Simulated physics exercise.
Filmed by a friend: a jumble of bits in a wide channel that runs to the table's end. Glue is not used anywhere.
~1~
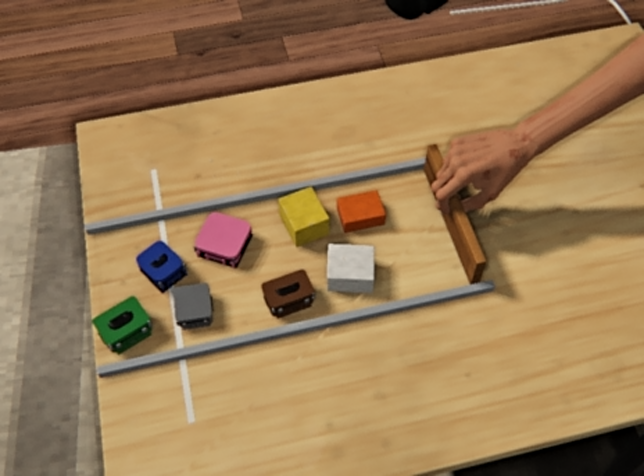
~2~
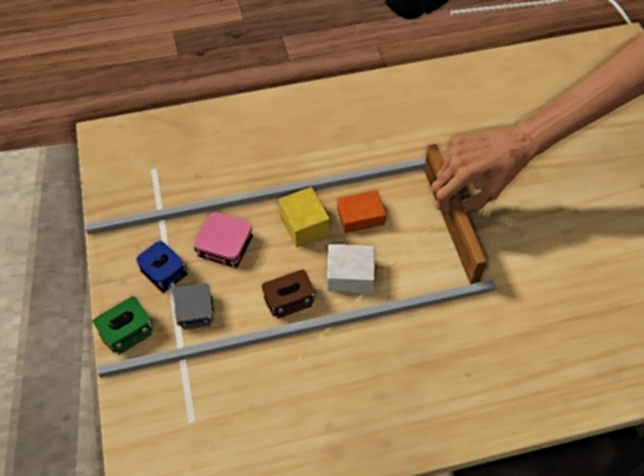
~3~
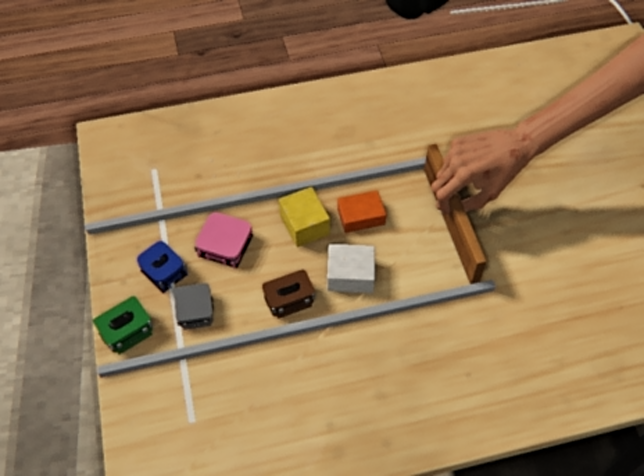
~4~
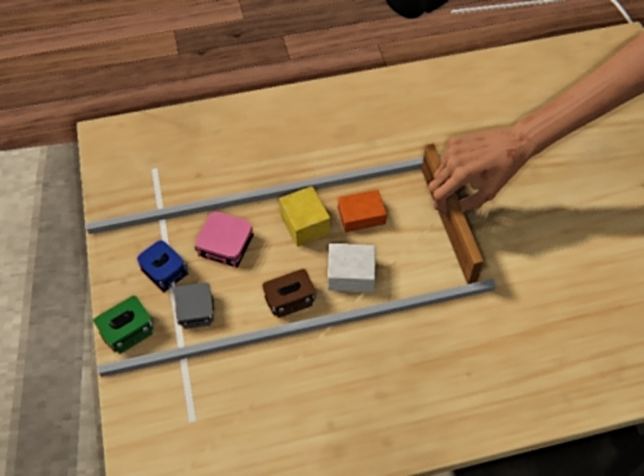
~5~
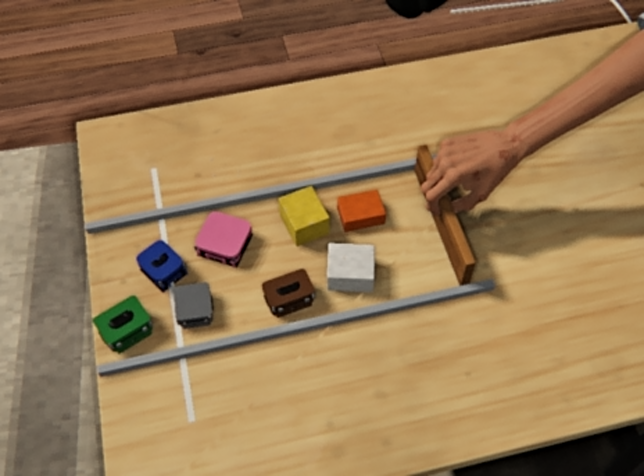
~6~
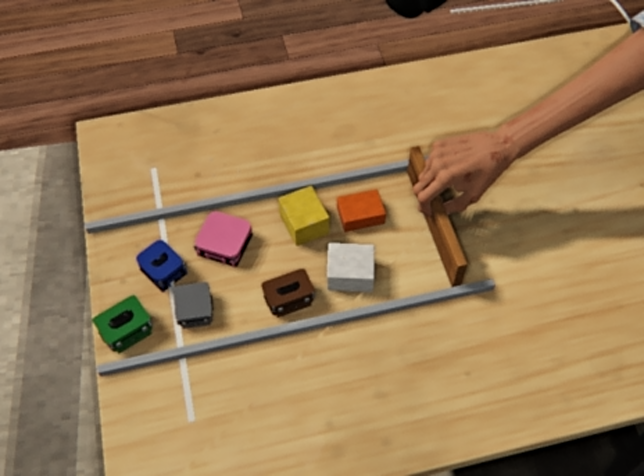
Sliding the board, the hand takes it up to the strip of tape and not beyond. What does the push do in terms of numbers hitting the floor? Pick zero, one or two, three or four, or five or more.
It sends three or four to the floor.
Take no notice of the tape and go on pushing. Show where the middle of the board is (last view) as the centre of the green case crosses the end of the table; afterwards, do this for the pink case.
The middle is at (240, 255) when it's the green case, and at (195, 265) when it's the pink case.
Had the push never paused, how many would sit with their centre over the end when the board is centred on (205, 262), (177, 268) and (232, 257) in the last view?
Respectively 2, 4 and 2.
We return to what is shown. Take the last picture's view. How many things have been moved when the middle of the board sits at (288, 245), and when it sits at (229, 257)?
So 7, and at the other place 8.
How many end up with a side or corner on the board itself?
It is in contact with 2.
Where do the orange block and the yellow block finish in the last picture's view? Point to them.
I'd say approximately (144, 255) and then (101, 254).
A little later, none off yet; green case at rest near (124, 325); blue case at rest near (162, 266); grey case at rest near (194, 306).
Next, none off yet; green case shifted a little near (106, 328); blue case shifted about its own width near (107, 288); grey case shifted about its own width near (150, 317).
When it is over, the number that fall off is three or four; down, pink case, grey case, blue case and green case.
